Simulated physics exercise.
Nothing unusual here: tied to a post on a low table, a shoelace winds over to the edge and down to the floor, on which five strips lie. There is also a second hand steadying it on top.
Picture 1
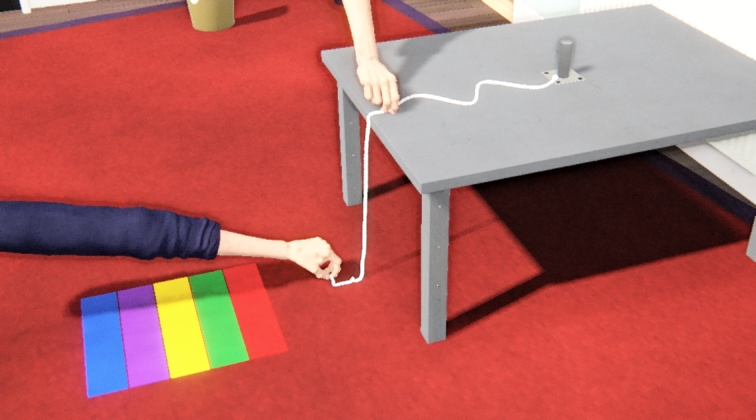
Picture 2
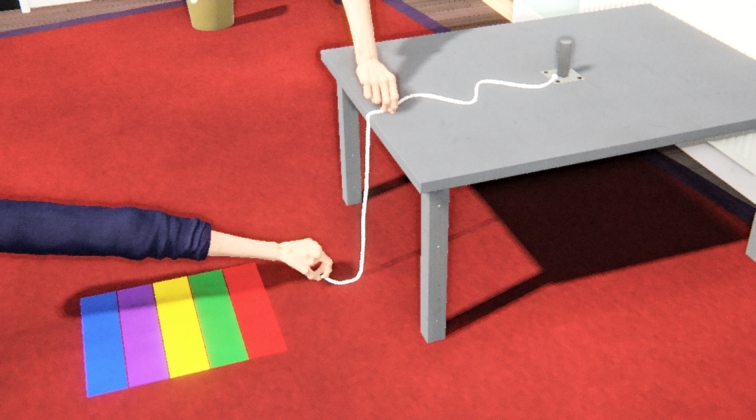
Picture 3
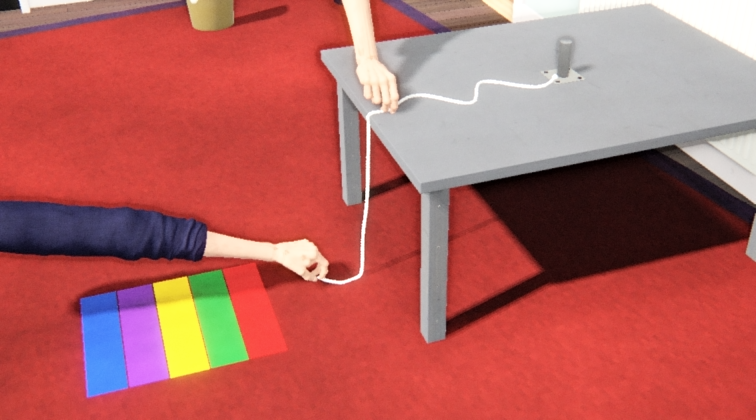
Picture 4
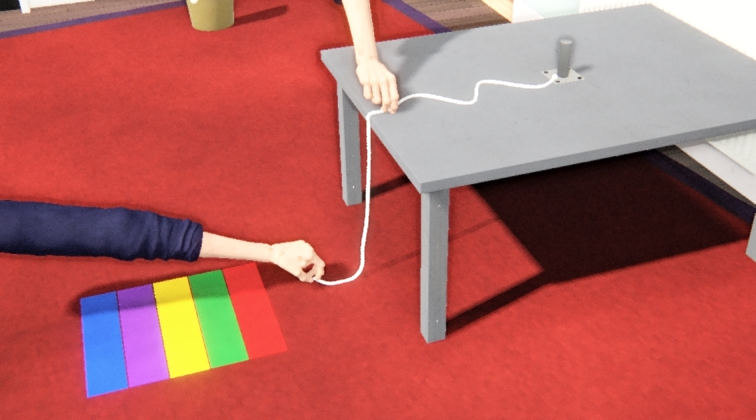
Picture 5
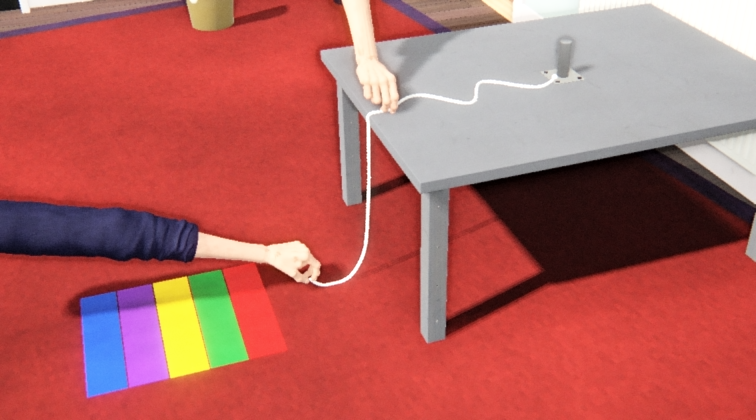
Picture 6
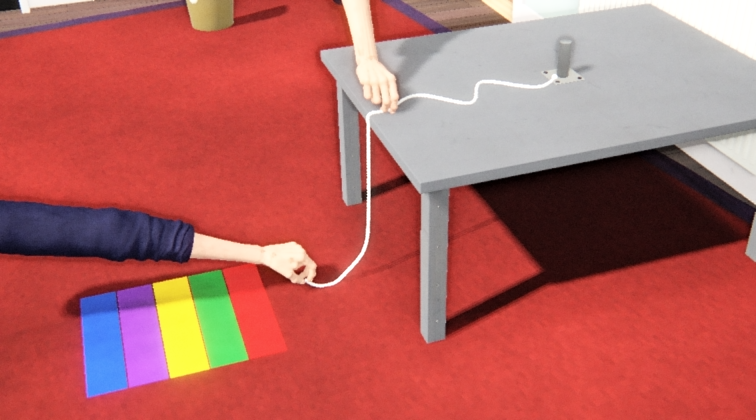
A white lace, tied to a post on a gray table and hanging over its edge, has its lower end pinched by a hand near five colored strips on the red floor. The hand draws that end slightly left, smoothing its bend into a curve, while another hand stays at the table's edge.
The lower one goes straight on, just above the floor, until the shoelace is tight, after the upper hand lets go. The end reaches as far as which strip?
As far as the purple strip.
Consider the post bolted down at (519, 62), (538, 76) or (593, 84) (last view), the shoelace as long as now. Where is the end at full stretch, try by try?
Try by try: (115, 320), (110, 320) and (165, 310).
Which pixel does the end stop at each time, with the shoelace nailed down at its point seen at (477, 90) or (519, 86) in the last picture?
Roughly (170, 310), then roughly (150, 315).
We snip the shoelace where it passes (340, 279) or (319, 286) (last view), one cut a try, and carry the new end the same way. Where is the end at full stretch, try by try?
In turn, around (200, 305) and around (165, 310).
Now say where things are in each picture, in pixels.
End (331, 275); red (263, 337); green (225, 346); yellow (187, 355); purple (147, 364); blue (106, 373), in the first frame.
End (322, 276); shoelace through (535, 87) (476, 92) (423, 95) (368, 122) (366, 194) (362, 256), in the second frame.
End (318, 277), in the third frame.
End (314, 278); shoelace through (535, 87) (476, 93) (423, 95) (369, 122) (368, 194) (363, 256), in the fourth frame.
End (310, 279), in the fifth frame.
End (306, 280); shoelace through (534, 87) (476, 93) (423, 96) (368, 122) (369, 194) (360, 257), in the sixth frame.
Soon after, end near (201, 302); over green.
After that, end near (163, 311); over yellow.
At the stop, end near (140, 316); over purple. It halts on the purple strip.
